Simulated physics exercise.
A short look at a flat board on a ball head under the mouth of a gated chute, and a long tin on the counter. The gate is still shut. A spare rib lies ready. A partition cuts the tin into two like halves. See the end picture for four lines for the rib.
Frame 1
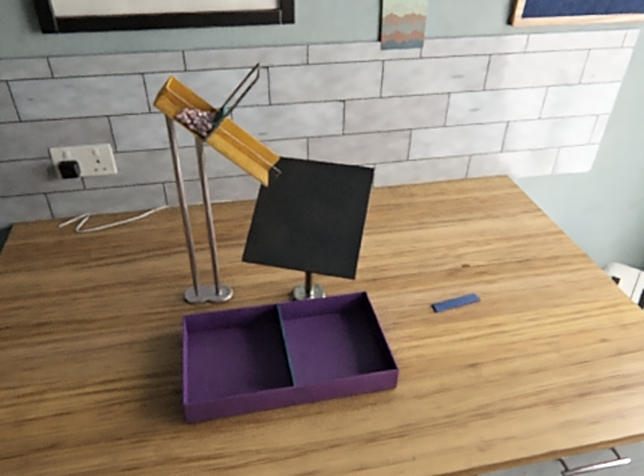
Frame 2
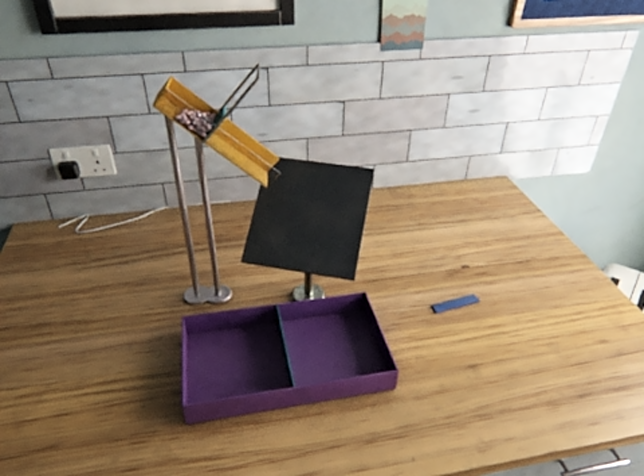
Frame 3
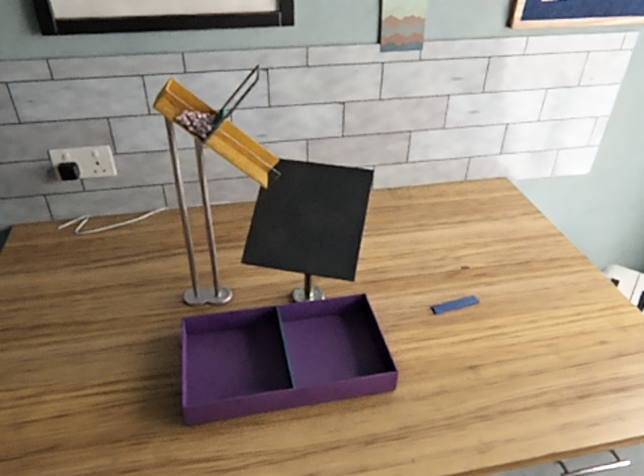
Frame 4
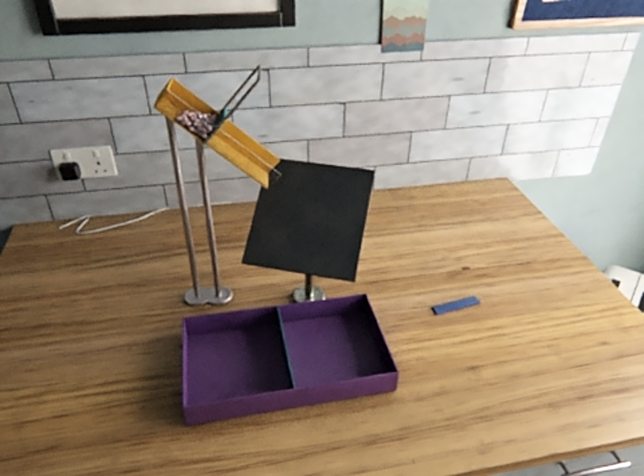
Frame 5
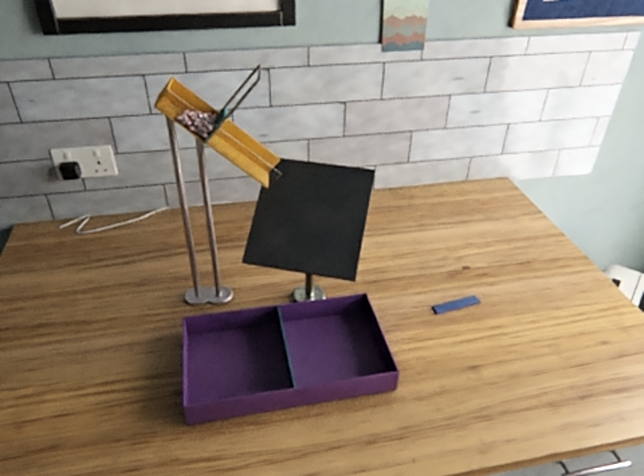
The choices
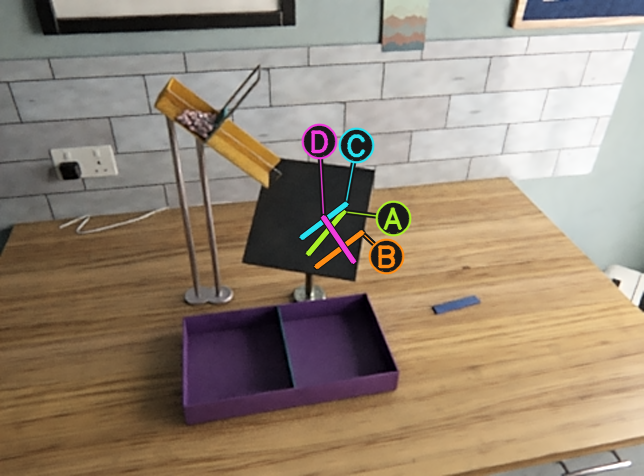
A purple divided tin sits still below a black board and a yellow chute.
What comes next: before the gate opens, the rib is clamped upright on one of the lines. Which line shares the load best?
The answer is line B.
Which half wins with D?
Right.
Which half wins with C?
Left.
On the marked copy, line A from (343, 211) to (308, 253); line B from (361, 232) to (316, 266); line C from (345, 204) to (302, 237); line D from (323, 217) to (353, 261).
Choosing A, of what is caught, the bulk in the left half, a small share in the right.
Choosing B, of what is caught, close to half in the left half, close to half in the right.
Choosing C, of what is caught, all but a few in the left half, a small share in the right.
Choosing D, of what is caught, close to a quarter in the left half, the bulk in the right.
